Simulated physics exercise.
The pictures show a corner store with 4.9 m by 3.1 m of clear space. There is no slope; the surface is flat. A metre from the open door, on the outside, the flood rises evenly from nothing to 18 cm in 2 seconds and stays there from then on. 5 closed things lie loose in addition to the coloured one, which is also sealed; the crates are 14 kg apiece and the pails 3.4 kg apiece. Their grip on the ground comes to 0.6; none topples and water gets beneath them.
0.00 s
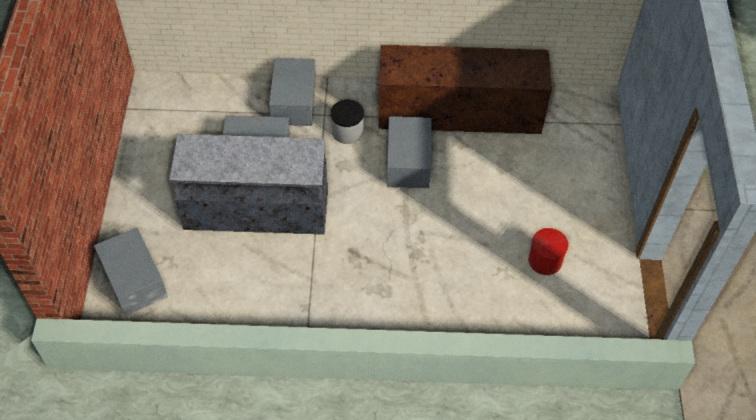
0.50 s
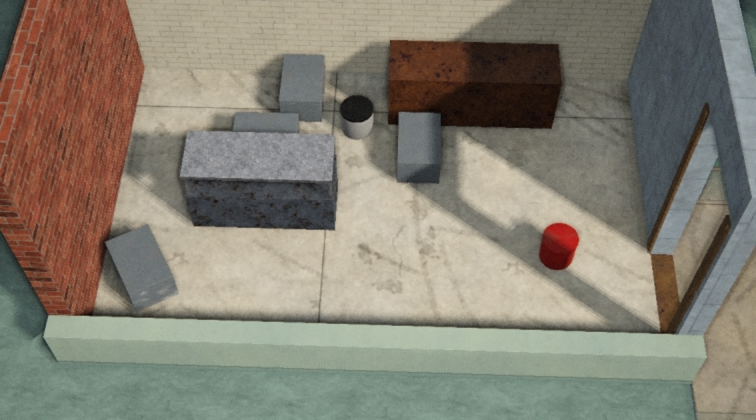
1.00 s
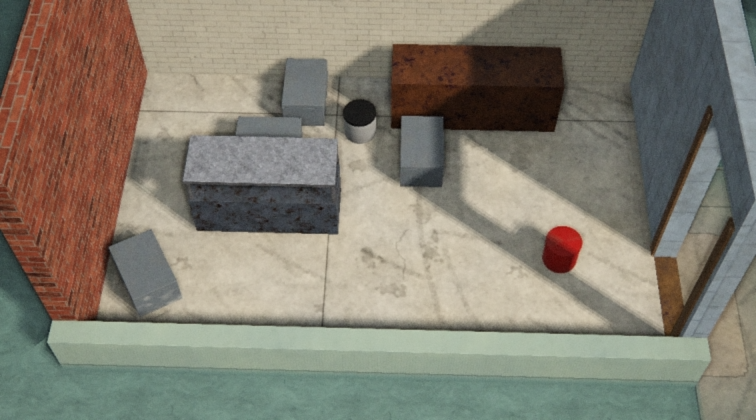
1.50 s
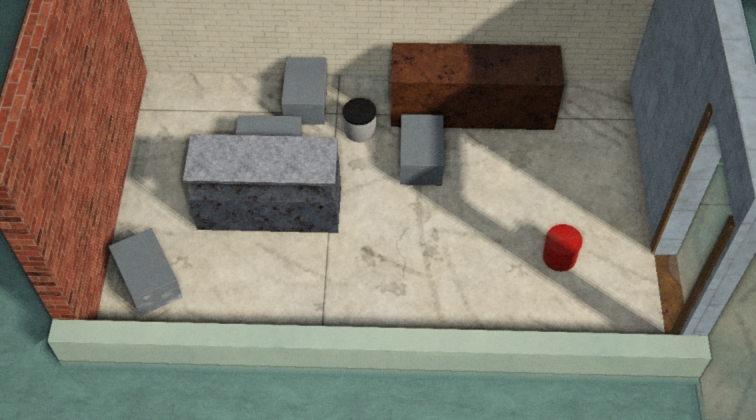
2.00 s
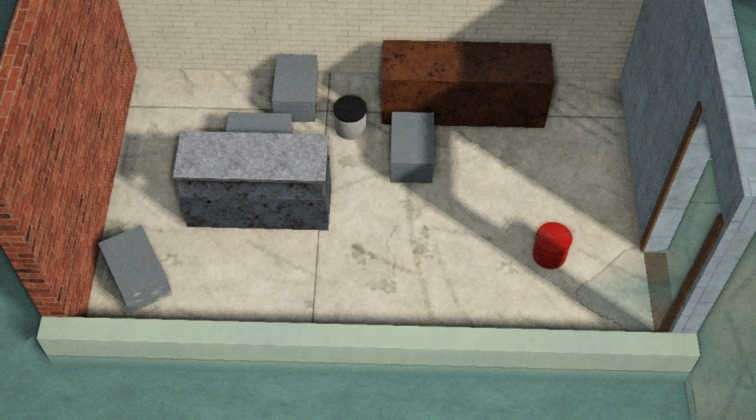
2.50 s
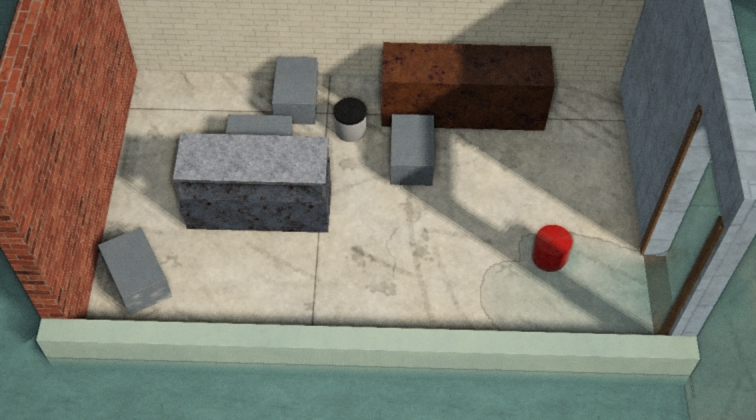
Water spreading across the ground outside a roofless room, then through the doorway and over the floor around a still red pail.
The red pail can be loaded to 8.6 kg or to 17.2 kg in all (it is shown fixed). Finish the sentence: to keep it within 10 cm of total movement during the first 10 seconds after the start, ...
To keep it within 10 cm in that time, only the heavier load works.
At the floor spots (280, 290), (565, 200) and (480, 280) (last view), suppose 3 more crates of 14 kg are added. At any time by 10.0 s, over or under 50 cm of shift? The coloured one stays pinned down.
In the order given, beyond the mark, then within the mark, and last beyond the mark.
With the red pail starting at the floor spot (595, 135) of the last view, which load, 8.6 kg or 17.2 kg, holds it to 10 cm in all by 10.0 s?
So both weights work.
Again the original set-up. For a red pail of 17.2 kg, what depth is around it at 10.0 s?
About 7 cm.
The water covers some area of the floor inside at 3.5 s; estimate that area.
Close to 4.5 m2, I'd say.
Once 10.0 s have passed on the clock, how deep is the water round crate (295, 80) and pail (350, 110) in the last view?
Around 7 cm and 6 cm.
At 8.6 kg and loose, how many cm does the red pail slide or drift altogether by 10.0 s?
I'd say roughly 40 centimetres in all.
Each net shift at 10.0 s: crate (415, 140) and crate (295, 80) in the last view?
In turn: 0 cm, 10 cm.
After 3.5 s the red pail would be 26 cm from its start with 8.6 kg and 0 cm from its start with 17.2 kg; 7 cm of water round it then.
After 4.5 s the red pail would be 36 cm from its start with 8.6 kg and 0 cm from its start with 17.2 kg; 5 cm of water round it then.
After 7.0 s the red pail would be 36 cm from its start with 8.6 kg and 0 cm from its start with 17.2 kg; 6 cm of water round it then.
After 10.0 s the red pail would be 36 cm from its start with 8.6 kg and 0 cm from its start with 17.2 kg; 7 cm of water round it then.
